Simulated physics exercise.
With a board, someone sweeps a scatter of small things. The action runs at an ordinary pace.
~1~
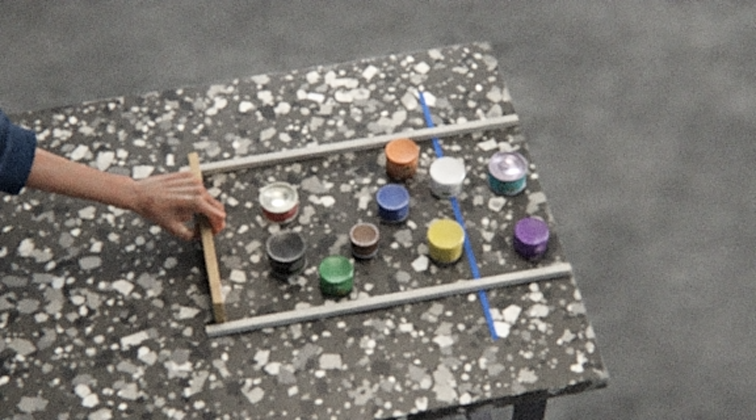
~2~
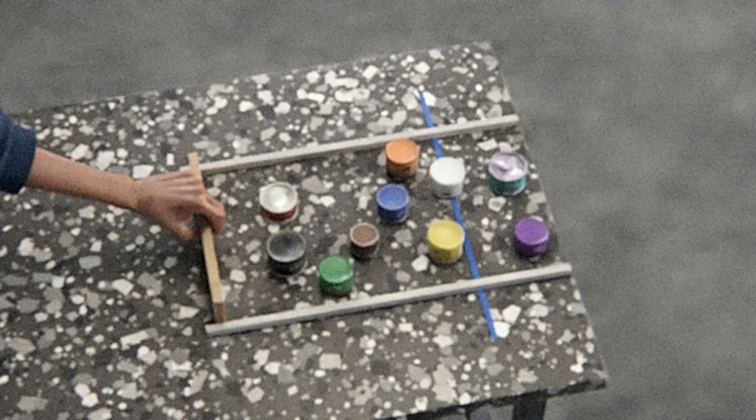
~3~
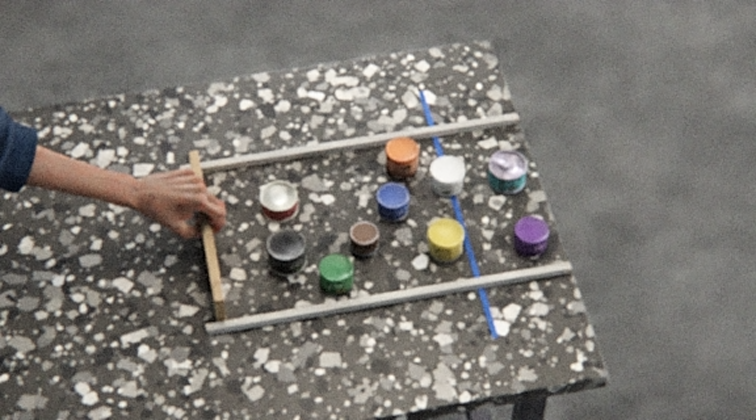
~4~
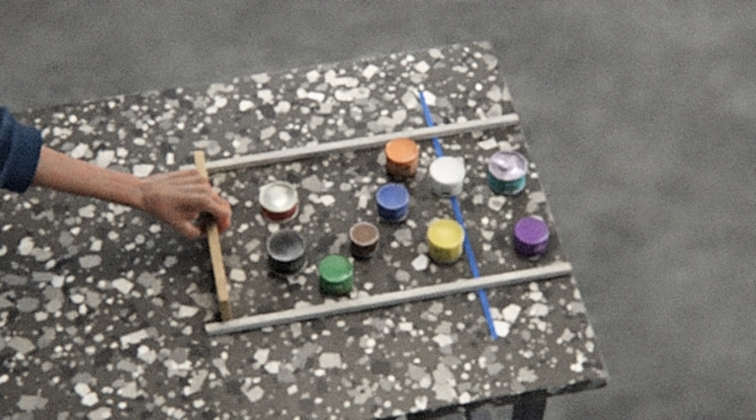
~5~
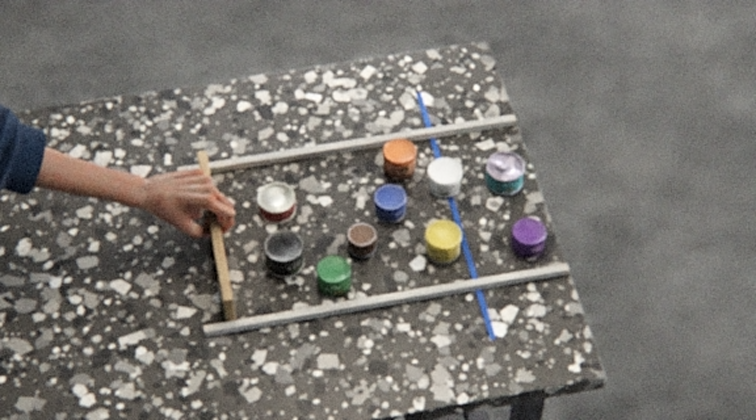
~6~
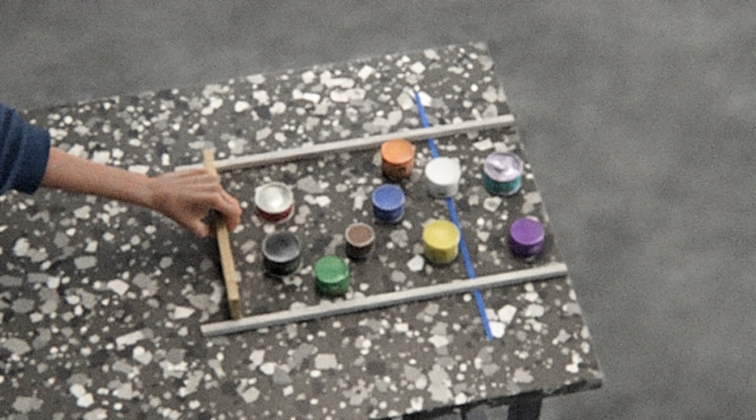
On a speckled tabletop, a hand holding a wooden board upright between two pale rails slides it slightly to the right toward a scatter of small colourful paint pots, which stay in place around a blue strip of tape.
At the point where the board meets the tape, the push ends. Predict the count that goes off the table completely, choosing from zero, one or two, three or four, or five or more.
Turns out the ones that don't stay up top number zero.
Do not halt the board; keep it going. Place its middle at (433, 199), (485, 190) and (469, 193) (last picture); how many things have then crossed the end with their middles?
Going through the three places, I get 0, 2 and 2.
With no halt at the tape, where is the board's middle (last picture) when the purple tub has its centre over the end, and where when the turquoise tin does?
Middle: Roughly (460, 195); roughly (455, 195).
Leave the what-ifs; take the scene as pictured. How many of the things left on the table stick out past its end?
It comes to 2.
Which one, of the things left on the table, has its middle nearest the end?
Turquoise tin.
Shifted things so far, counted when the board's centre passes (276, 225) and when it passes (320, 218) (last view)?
Tally: First 2; then 4.
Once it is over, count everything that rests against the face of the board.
The count comes out at 5.
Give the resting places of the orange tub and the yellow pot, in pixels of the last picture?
Around (450, 142), then around (511, 236).
Early on, none off yet; purple tub at rest near (526, 238); turquoise tin at rest near (502, 173); white tin at rest near (442, 179).
Finally, the number that fall off is zero.
